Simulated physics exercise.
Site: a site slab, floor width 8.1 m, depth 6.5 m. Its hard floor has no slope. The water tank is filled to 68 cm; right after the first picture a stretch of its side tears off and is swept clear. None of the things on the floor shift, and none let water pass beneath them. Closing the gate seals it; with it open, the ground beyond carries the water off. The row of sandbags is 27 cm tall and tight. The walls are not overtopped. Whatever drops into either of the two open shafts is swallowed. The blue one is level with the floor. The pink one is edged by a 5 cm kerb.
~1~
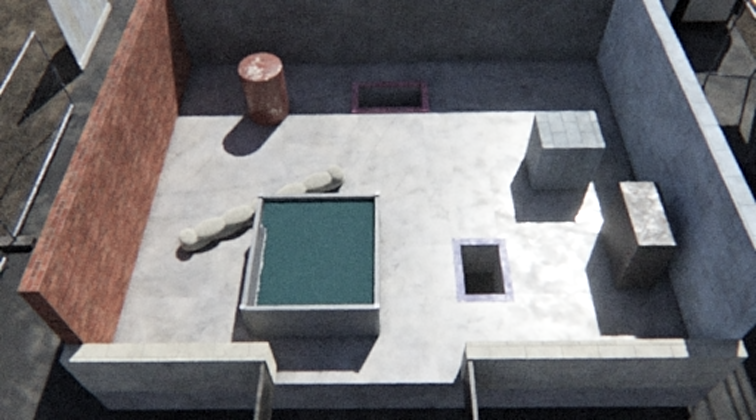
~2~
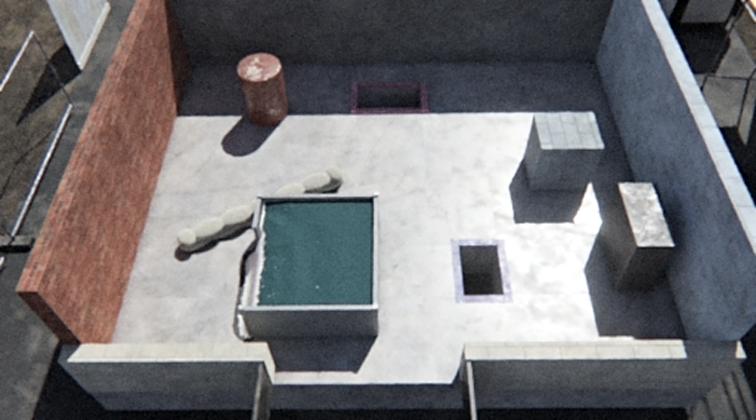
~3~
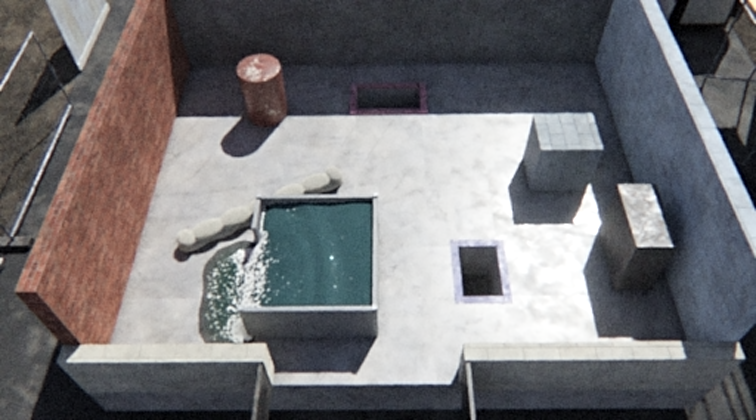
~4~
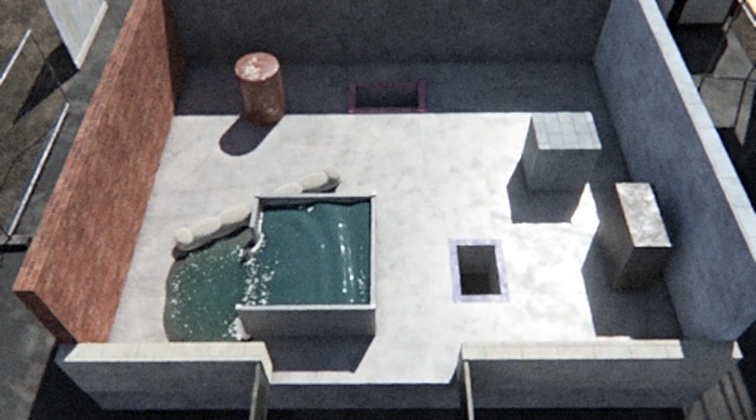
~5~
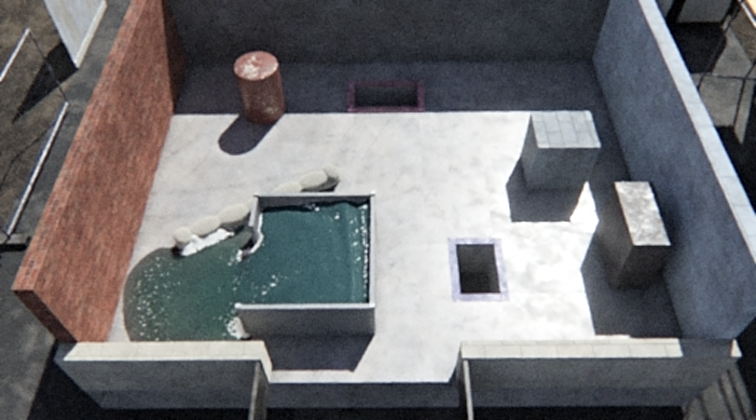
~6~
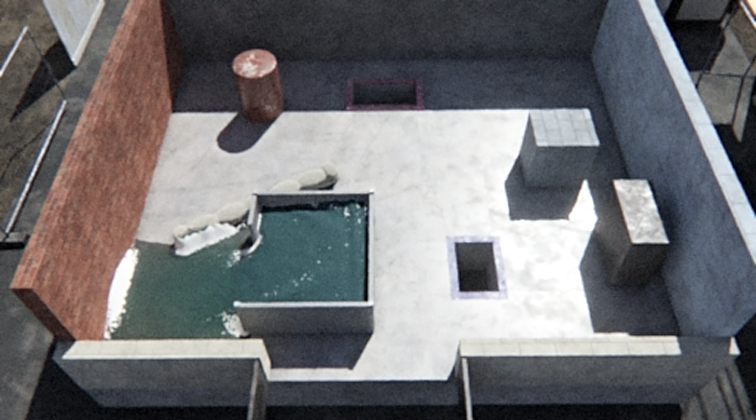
Green water pouring from the broken left side of a square tank, spreading across a pale walled floor to the brick wall.
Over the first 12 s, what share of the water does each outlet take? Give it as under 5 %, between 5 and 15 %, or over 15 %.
Gateway: From 5 to 15 %; blue pit: Under 5 %; pink pit: Not even 5 %.
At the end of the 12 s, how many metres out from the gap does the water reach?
Distance: Approx. 7.8 m.
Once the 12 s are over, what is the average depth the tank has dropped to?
Mean depth: Some 9 cm.
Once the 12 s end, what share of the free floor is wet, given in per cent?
Some 85 per cent of the floor is wet.
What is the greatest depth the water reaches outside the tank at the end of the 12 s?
Max around 11 cm.
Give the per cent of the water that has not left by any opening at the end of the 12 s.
Remaining: Roughly 86 %.
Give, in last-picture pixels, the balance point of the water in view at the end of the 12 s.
The water is centred near (323, 198).
A moment later water covers 10 % of the floor and is deepest (56 cm) near (100, 364); gone so far, the gateway 0 %, the blue pit 0 %, the pink pit 0 %.
Soon after water covers 20 % of the floor and is deepest (40 cm) near (176, 317); gone so far, the gateway 0 %, the blue pit 0 %, the pink pit 0 %.
Next water covers 30 % of the floor and is deepest (30 cm) near (241, 226); gone so far, the gateway 1 %, the blue pit 0 %, the pink pit 0 %.
Later on water covers 60 % of the floor and is deepest (16 cm) near (237, 254); gone so far, the gateway 8 %, the blue pit 0 %, the pink pit 1 %.
At the end water covers 85 % of the floor and is deepest (11 cm) near (100, 364); gone so far, the gateway 12 %, the blue pit 1 %, the pink pit 1 %.
